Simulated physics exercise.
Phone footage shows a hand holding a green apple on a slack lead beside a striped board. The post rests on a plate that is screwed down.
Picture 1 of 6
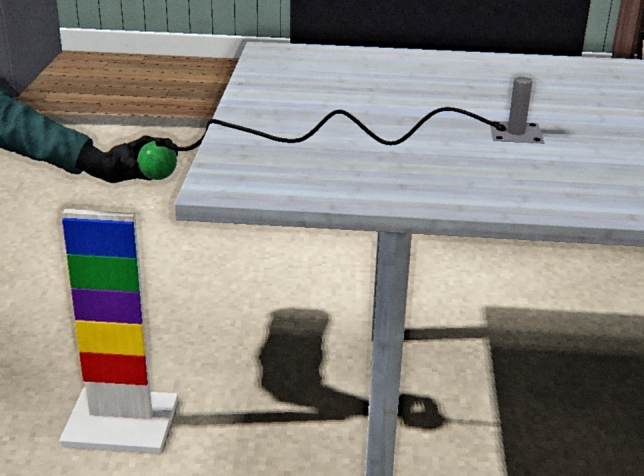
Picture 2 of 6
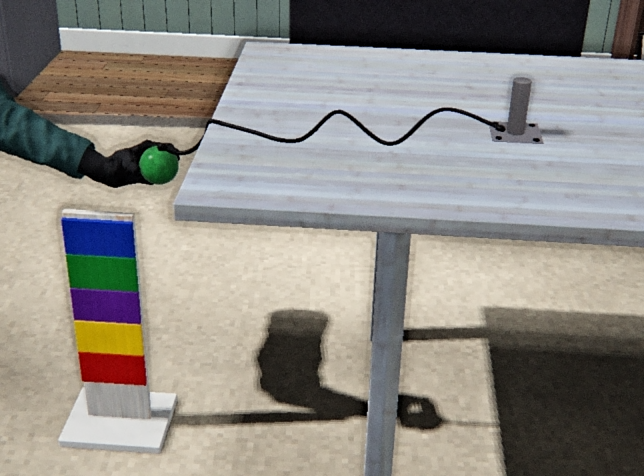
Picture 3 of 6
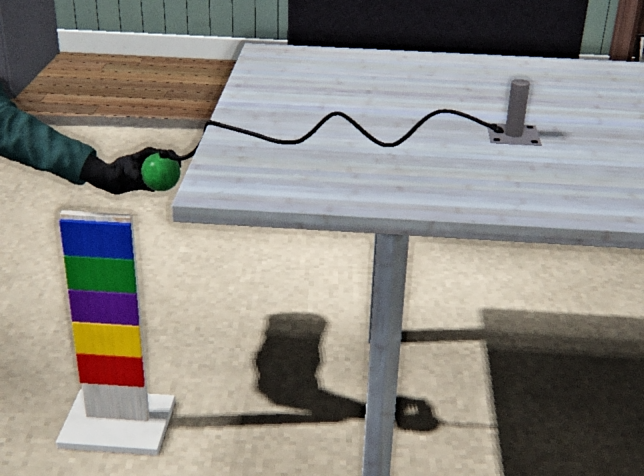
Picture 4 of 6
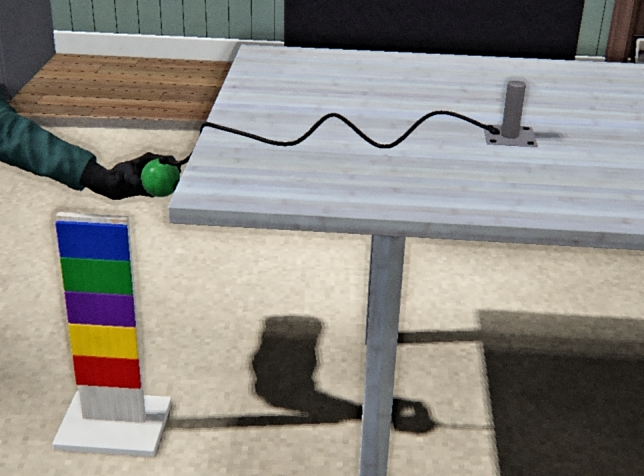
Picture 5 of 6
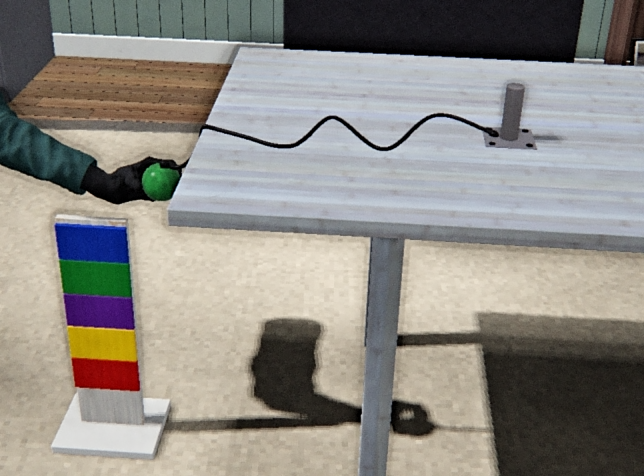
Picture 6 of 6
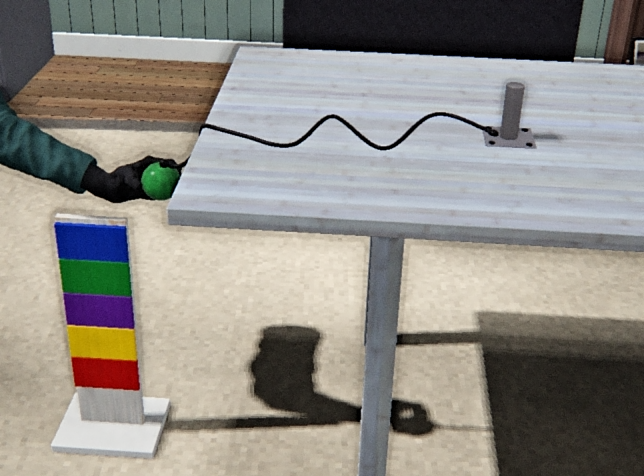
A gloved hand in a dark green sleeve holds a green apple at the left edge of a pale, wood-topped table, seen from slightly above in a room with a beige floor. A wavy black lead runs to a grey post on a screwed-down plate, above a board striped blue, green, purple, yellow and red. The hand lowers the apple slightly, then stays almost still, while the view shifts very slightly.
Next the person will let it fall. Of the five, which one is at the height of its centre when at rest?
At rest, its centre is at the height of yellow.
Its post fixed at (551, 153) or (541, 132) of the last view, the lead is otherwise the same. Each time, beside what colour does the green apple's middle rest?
Taking them in turn: Purple; purple.
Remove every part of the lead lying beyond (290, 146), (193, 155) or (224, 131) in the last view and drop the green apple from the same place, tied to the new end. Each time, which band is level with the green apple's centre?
In order of the tries: Higher than all five; then purple; then green.
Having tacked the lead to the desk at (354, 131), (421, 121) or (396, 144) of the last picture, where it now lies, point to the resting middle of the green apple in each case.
Those spots come out as (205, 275), (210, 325) and (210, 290).
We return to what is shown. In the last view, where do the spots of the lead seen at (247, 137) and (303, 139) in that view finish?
To (207, 239) for the first and to (205, 181) for the second.
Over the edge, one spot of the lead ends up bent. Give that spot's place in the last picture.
Look close to (324, 119) - that's the one.
Soon after, apple near (192, 342); level with yellow.
Then, apple near (220, 350); level with yellow.
At rest, apple near (213, 350); level with yellow. Its centre hangs level with the yellow band.
